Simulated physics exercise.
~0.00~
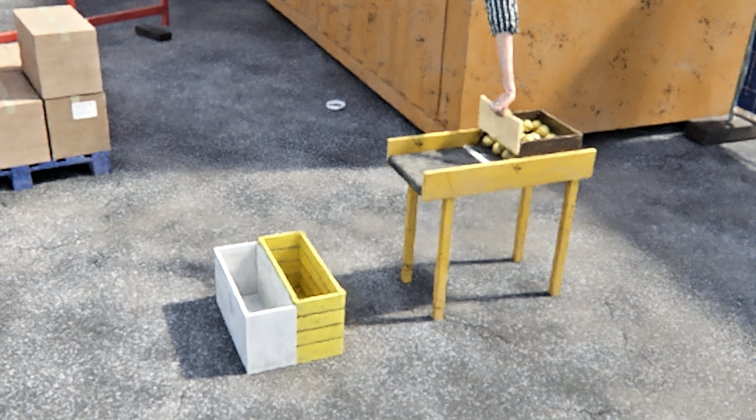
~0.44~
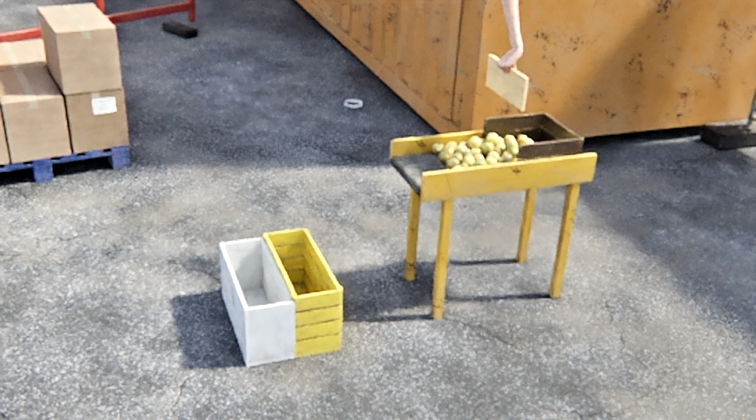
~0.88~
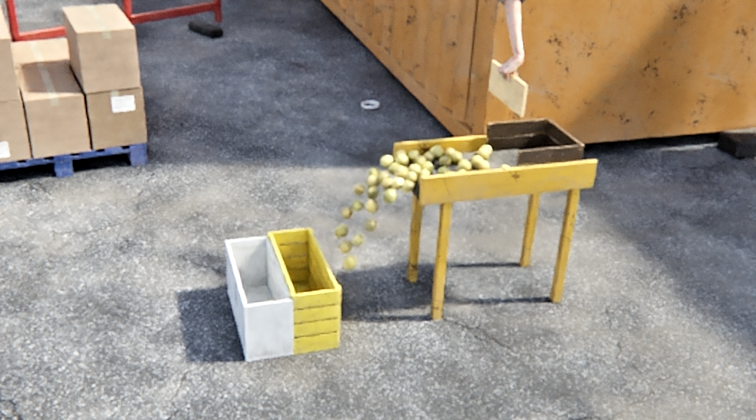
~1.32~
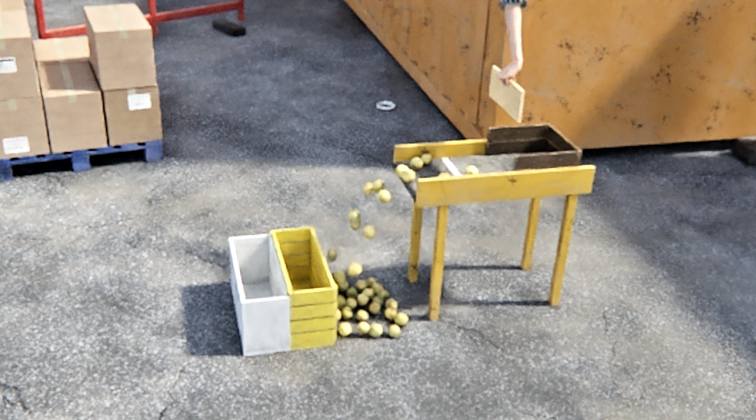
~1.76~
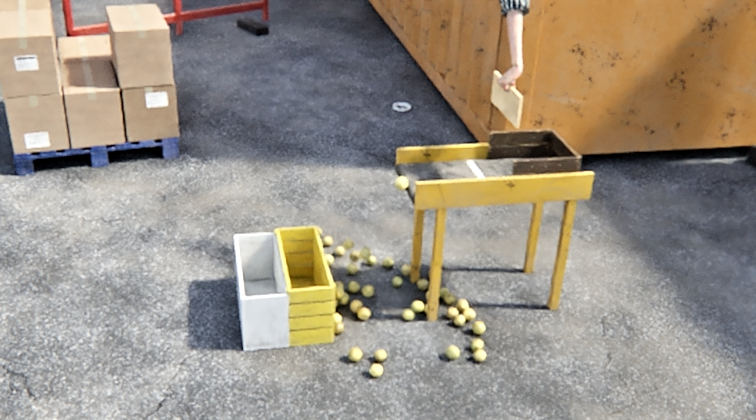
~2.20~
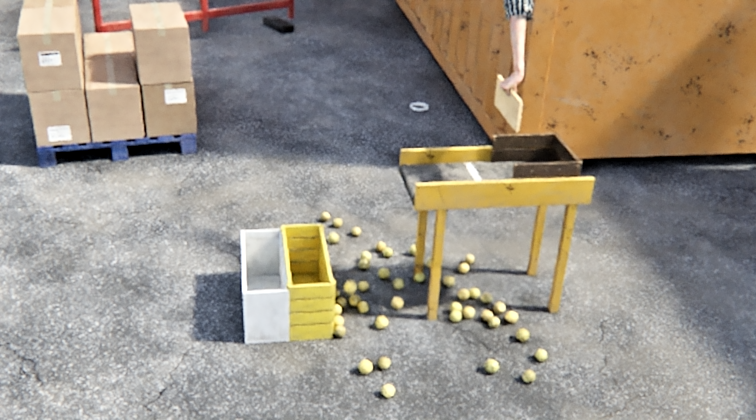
On an asphalt yard, a hand lifts a board and yellow apples spill off a belt, scattering on the ground beside empty tubs.
